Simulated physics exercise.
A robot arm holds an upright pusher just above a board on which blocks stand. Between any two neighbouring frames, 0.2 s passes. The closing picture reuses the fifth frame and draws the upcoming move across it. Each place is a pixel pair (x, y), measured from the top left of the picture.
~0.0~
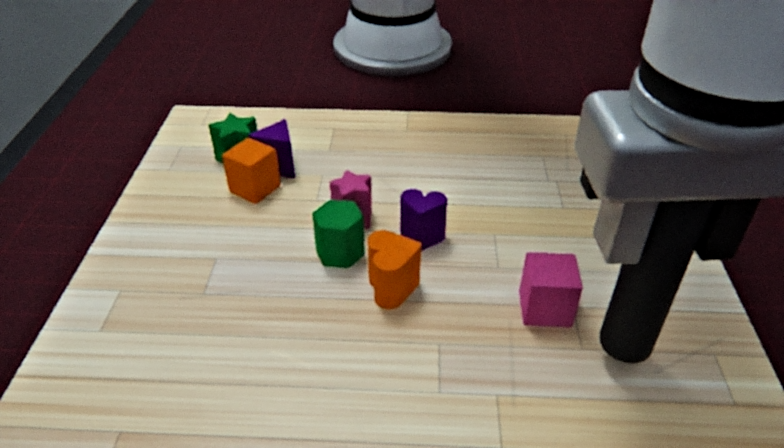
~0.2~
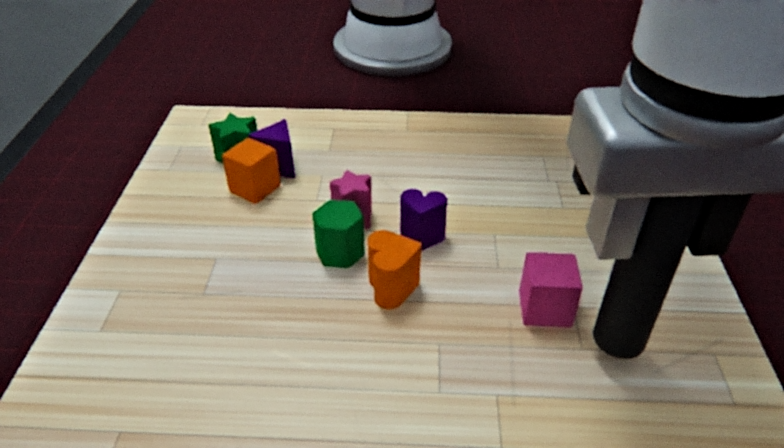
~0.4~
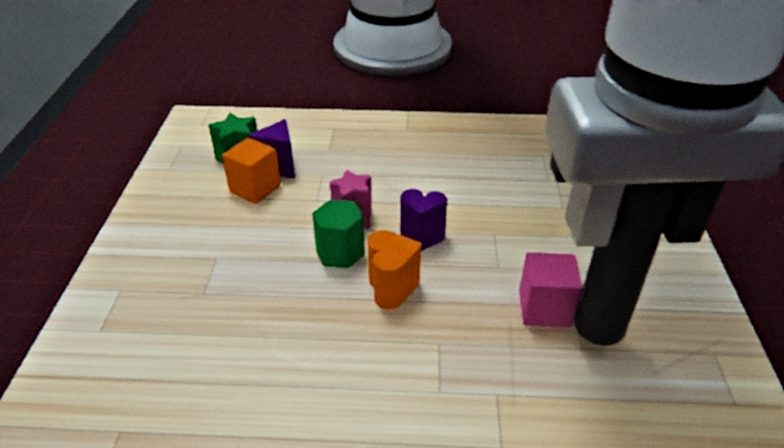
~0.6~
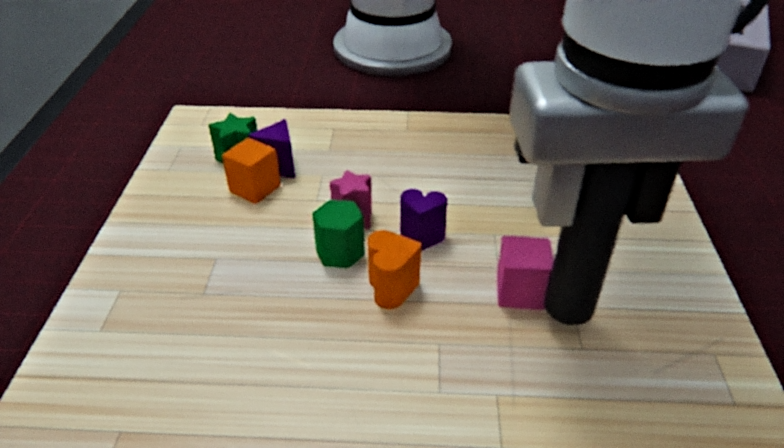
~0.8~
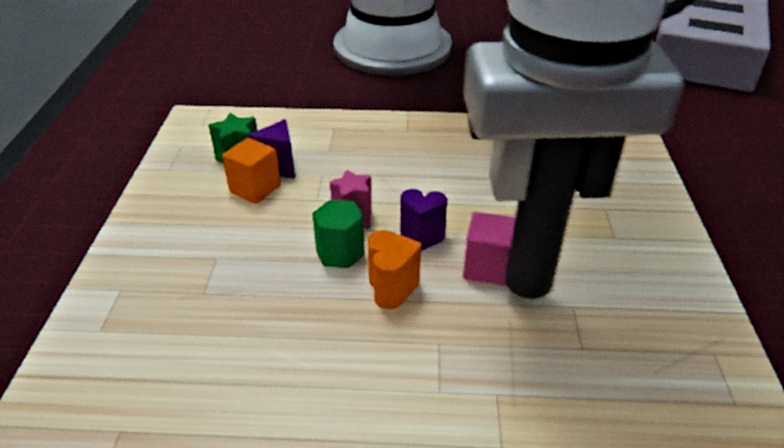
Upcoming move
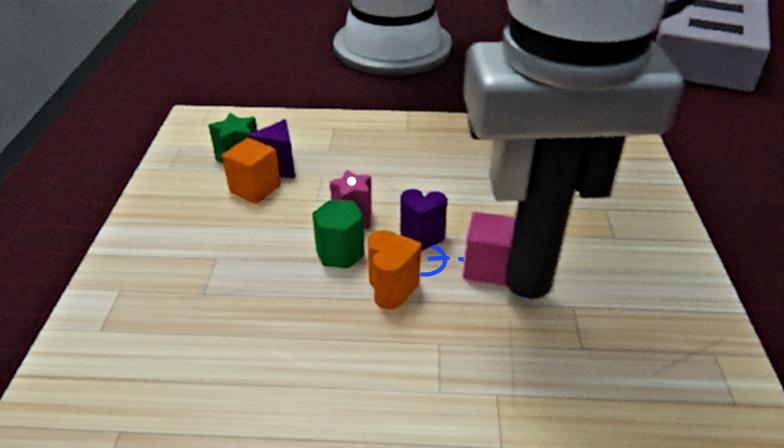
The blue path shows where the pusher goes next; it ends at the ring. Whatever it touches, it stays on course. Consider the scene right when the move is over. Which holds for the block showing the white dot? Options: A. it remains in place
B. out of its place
A (it remains in place)
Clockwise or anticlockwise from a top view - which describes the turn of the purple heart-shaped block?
From above, it turns counterclockwise.
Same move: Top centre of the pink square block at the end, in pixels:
It should be at about (435, 191).
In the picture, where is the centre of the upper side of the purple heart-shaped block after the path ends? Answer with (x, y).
Pixel (394, 180).
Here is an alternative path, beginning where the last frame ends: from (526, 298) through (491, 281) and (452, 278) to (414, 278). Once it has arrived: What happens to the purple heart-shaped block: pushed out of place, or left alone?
By the last moment, the purple heart-shaped block will have left its place.
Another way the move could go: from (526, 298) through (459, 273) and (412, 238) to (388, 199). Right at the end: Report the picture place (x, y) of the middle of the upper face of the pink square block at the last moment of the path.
I'd place it at (455, 186), taking the centre of its top.
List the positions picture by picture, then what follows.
In the first frame, pusher's lower end (625, 343); pink star block (352, 181); purple heart-shaped block (423, 198); pink square block (554, 268).
In the second frame, pusher (619, 339); blocks still.
In the third frame, pusher (600, 327); blocks still.
In the fourth frame, pusher (569, 307); pink square block (528, 252).
In the fifth frame, pusher (529, 282); pink star block (352, 181); purple heart-shaped block (423, 198); pink square block (493, 228).
Drawn move, from (526, 298) via (499, 273) and (463, 259), ending at (423, 259); the dot is on the pink star block.
On the path given first. Halfway along, pusher (482, 249); purple heart-shaped block (412, 191), turned 25° anticlockwise; pink square block (456, 200), turned 35° clockwise.
At the end, pusher (424, 244); pink star block still; purple heart-shaped block (394, 180), turned 55° anticlockwise; pink square block (435, 191), turned 70° clockwise.
